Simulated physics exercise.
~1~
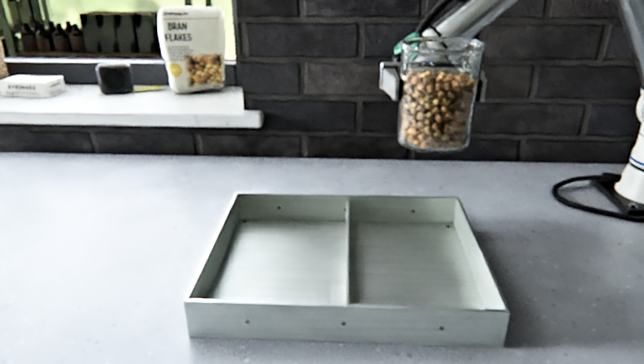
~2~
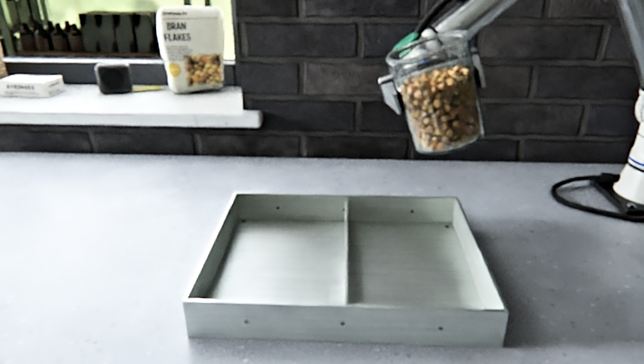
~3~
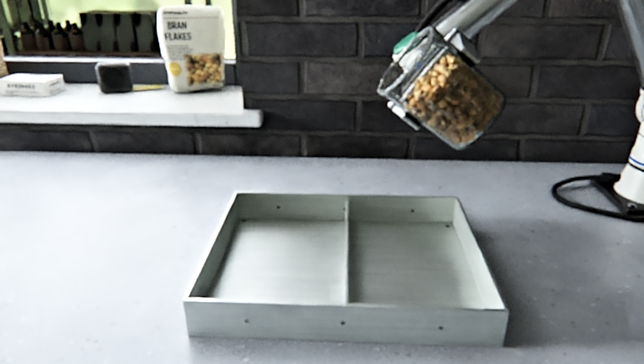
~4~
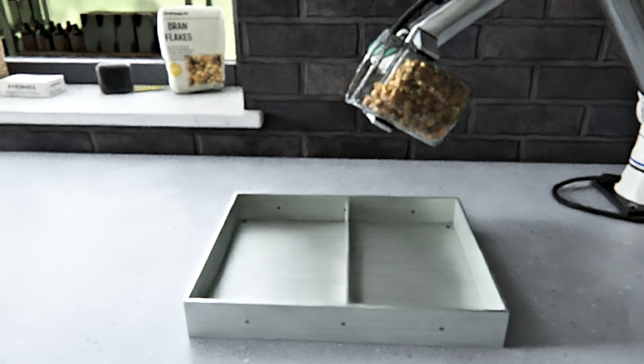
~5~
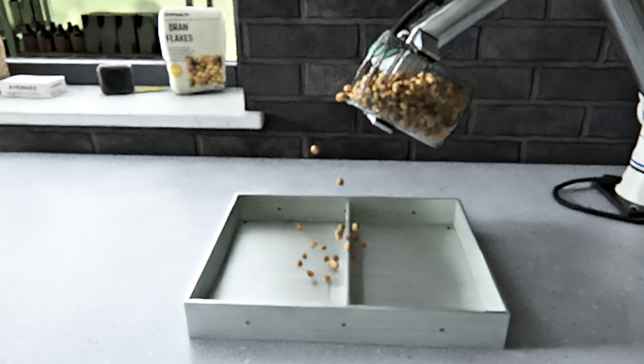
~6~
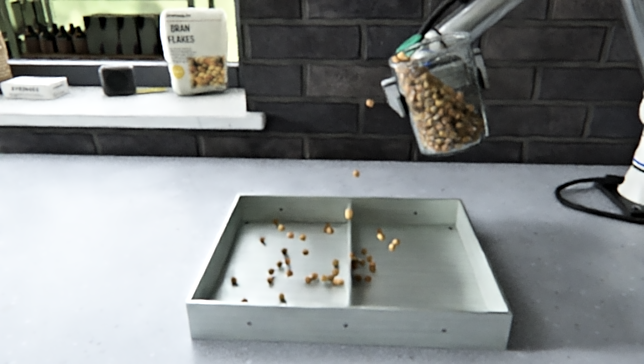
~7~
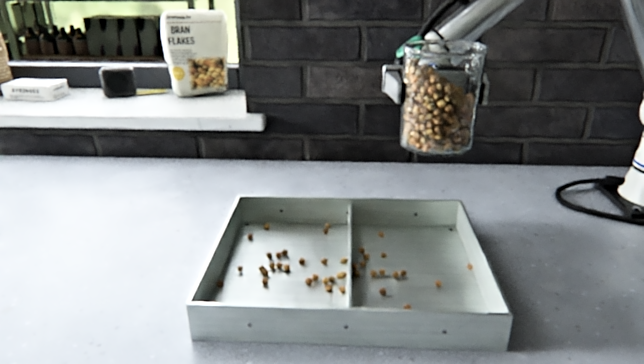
A robotic arm tips a clear cup, scatters some chickpeas across a divided tray, and straightens it.
